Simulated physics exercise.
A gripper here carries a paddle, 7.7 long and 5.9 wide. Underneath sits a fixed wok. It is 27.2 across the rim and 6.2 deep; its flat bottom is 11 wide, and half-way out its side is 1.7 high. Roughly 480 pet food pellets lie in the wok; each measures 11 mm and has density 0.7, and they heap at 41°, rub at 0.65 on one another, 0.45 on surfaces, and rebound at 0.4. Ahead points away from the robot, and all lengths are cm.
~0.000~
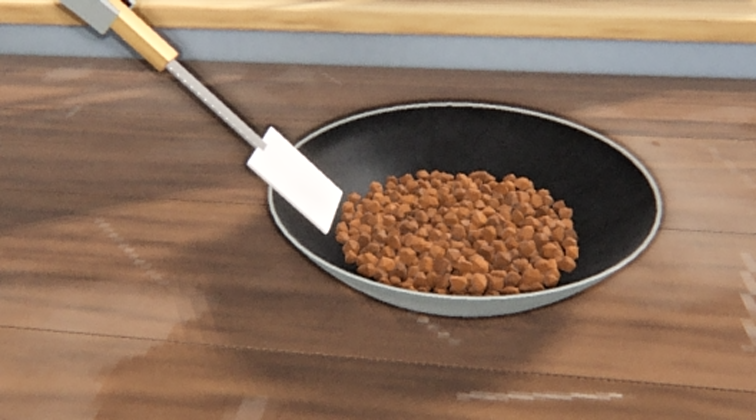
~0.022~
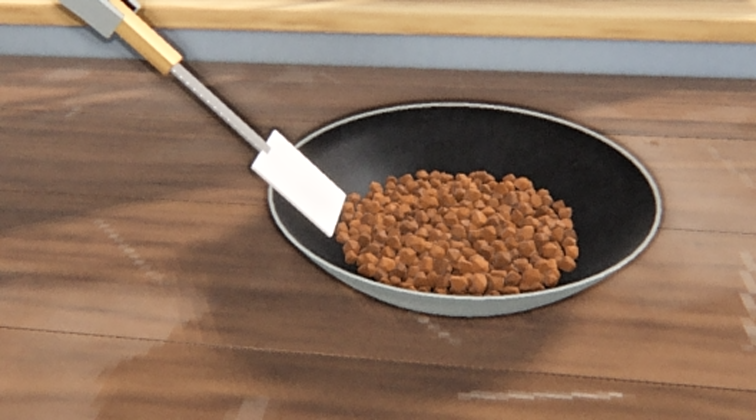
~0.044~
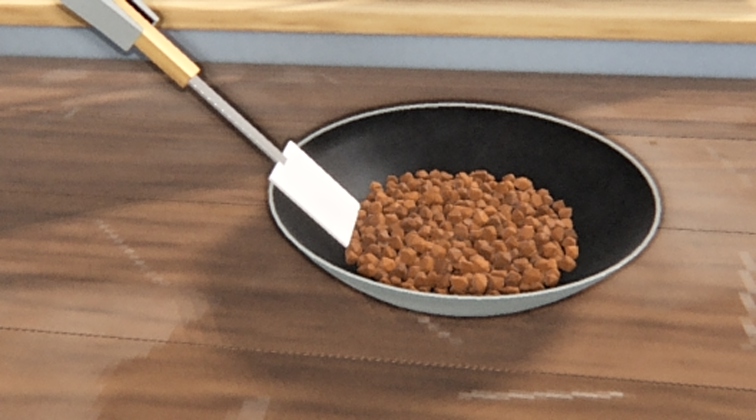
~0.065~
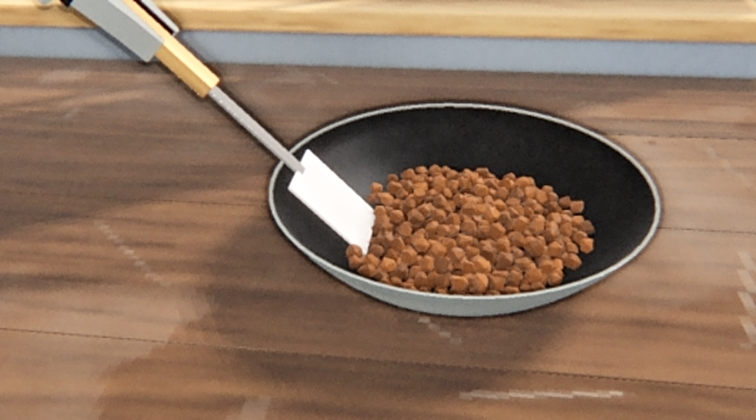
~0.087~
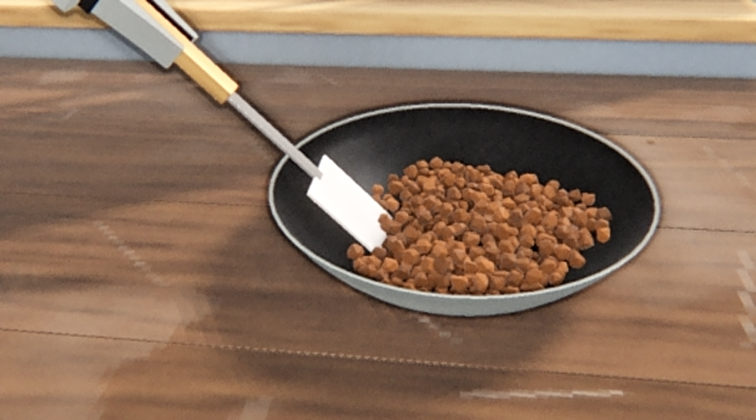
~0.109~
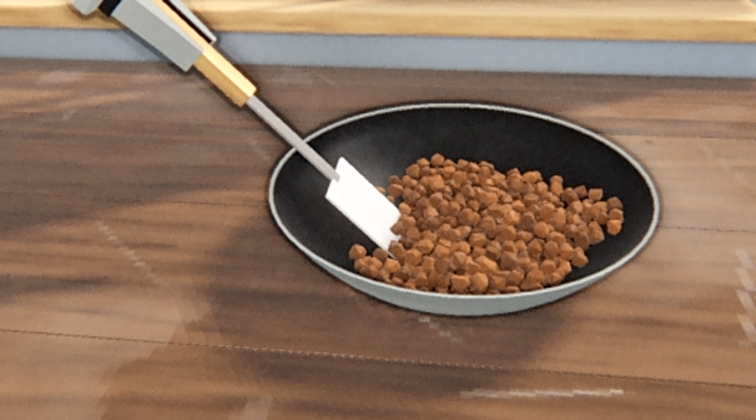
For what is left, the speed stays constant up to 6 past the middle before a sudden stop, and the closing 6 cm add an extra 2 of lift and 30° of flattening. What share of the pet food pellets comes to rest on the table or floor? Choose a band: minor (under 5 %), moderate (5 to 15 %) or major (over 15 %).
Minor.
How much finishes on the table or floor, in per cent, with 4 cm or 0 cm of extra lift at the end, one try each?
Estimates, in order: 0 % then 0 %.
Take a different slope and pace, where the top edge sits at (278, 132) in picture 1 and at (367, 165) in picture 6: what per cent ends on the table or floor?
I'd put it at roughly 0 per cent.
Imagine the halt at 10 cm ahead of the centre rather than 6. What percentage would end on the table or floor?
Changed stop: Approx. 15 %.
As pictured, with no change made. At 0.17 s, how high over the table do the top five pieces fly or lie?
About 5 cm.
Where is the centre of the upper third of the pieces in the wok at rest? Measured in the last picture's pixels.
The centre sits at about (568, 206).
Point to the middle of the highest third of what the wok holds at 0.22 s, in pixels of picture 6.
Near pixel (556, 211).
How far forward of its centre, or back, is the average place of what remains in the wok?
It rests close to 4.5 centimetres ahead of centre.
After 0.17 s, sloping 45°, highest piece 5 above the table; 476 in the wok.
After 0.22 s, sloping 31°, highest piece 6 above the table; 476 in the wok.
After 0.45 s, sloping 16°, highest piece 6 above the table; 476 in the wok.
After 1.50 s, sloping 16°, highest piece 6 above the table; 476 in the wok.
At rest, 476 in the wok. That is 0 % on the table or floor.
